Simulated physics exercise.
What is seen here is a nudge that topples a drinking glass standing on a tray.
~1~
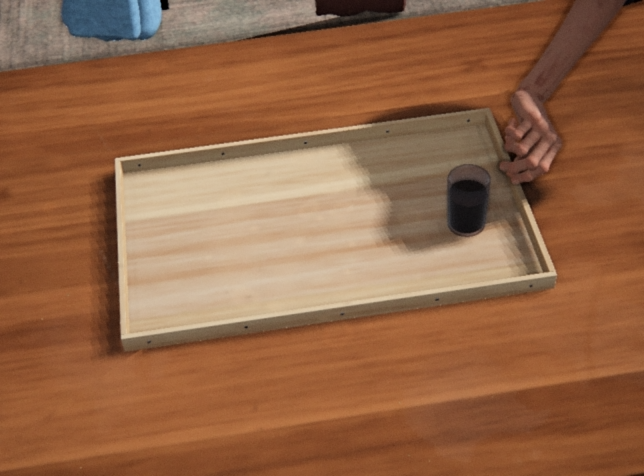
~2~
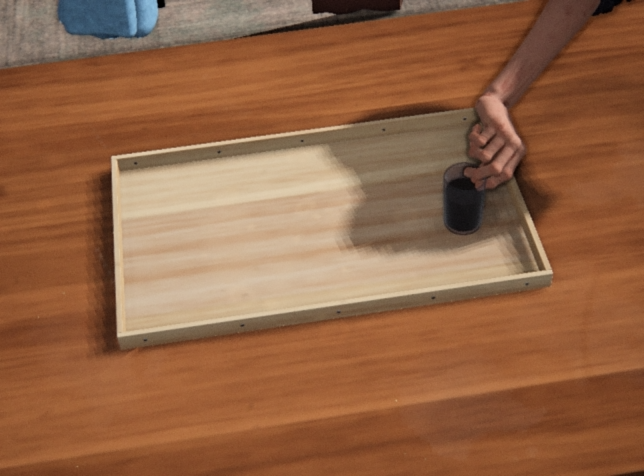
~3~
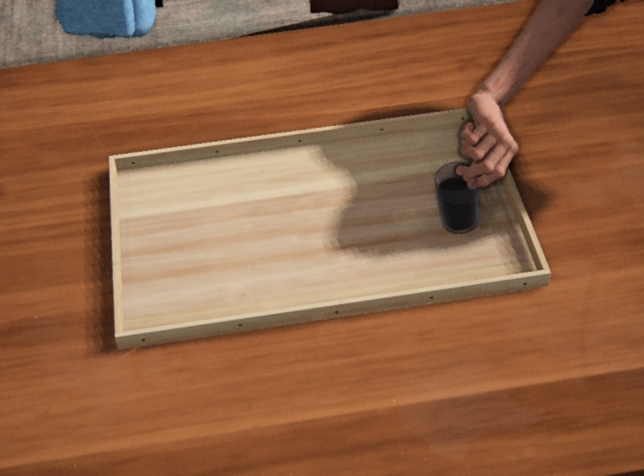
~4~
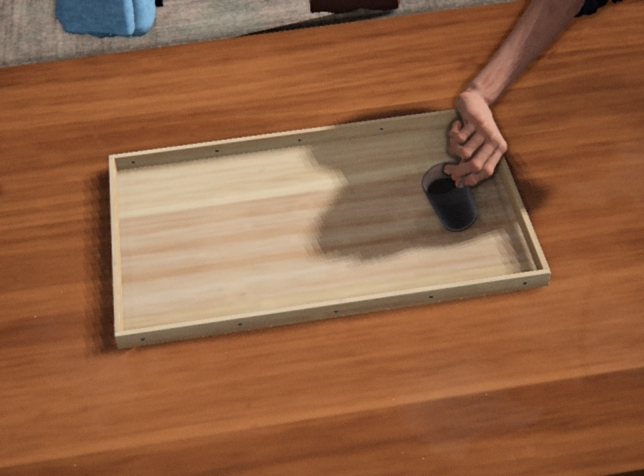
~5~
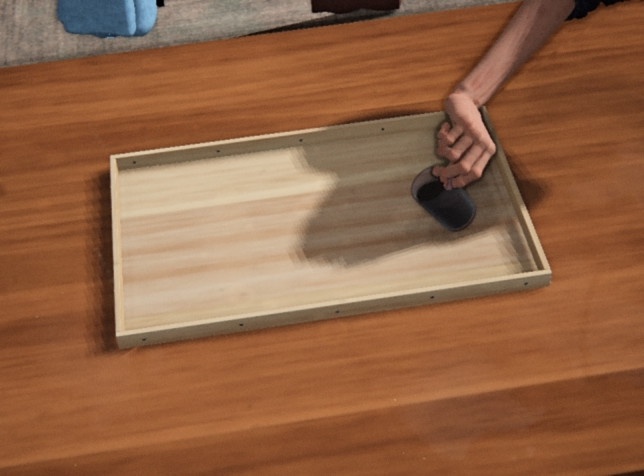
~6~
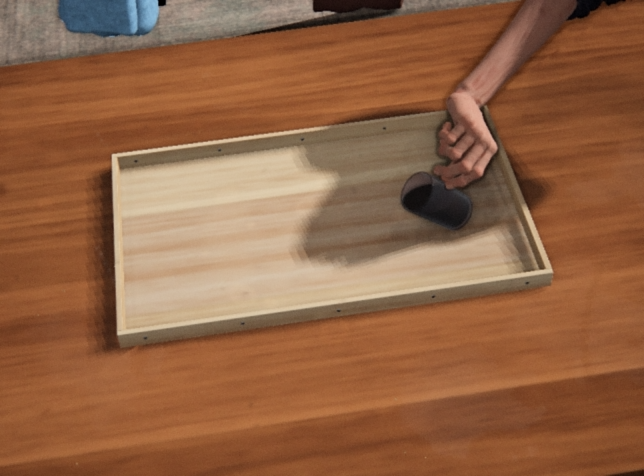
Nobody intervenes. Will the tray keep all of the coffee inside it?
I expect the spill will remain inside the tray.
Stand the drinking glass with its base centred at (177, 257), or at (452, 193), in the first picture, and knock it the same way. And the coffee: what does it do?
At the first place it escapes from the tray, at the second it is held by the rim.
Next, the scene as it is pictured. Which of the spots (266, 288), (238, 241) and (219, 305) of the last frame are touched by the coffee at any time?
First one got to; second one got to; third one got to.
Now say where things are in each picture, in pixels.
It stands upright; drinking glass (468, 200) about two thirds full; tray (341, 302), in the first frame.
Fingers against its side; drinking glass about two thirds full, surface at (464, 192), in the second frame.
Fingers against its side; drinking glass (458, 197) about two thirds full, in the third frame.
Fingers against its side; drinking glass about two thirds full, surface at (448, 192); tray (335, 299), in the fourth frame.
Fingers against its side; drinking glass (443, 199) tipped 30°, in the fifth frame.
It is falling; drinking glass (436, 201) tipped 45°, in the sixth frame.
A moment on, the drinking glass lies in the tray; the puddle covers about as much as a plate; the rim holds it.
Further on, the puddle covers about as much as a tray; the rim holds it.
When it is over, the puddle covers about as much as a tray; the rim holds it.
